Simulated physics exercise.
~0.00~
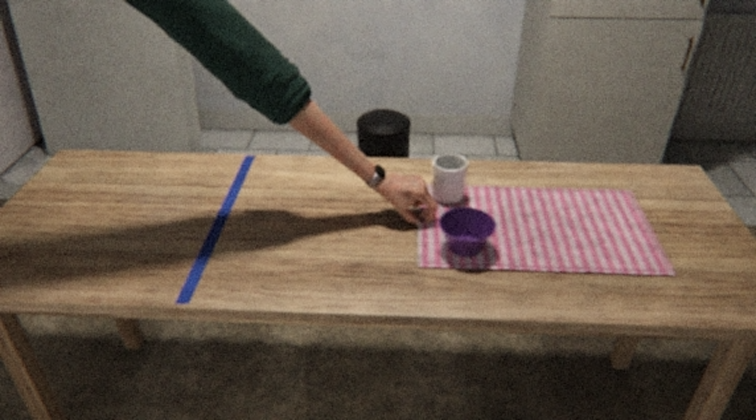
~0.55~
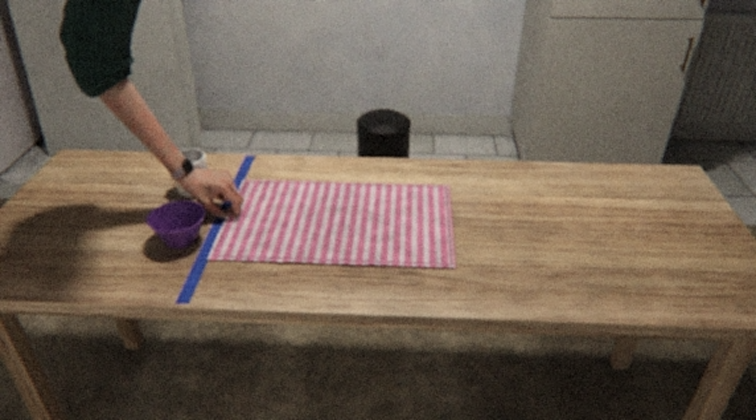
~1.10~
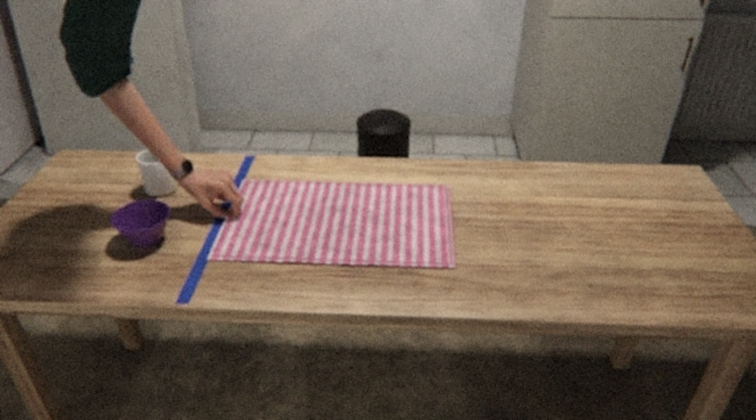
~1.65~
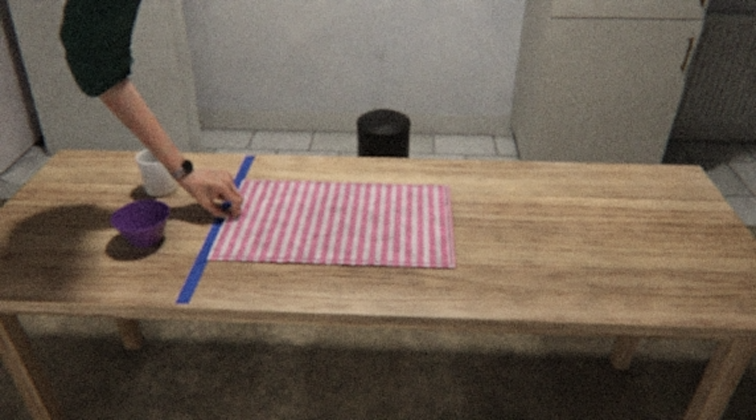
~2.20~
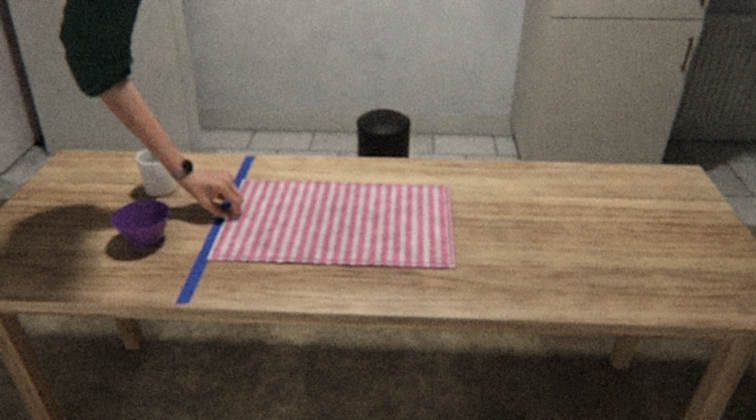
On a wooden table, a hand pulling a pink striped cloth left to blue tape, the mug and purple bowl sliding off beyond.
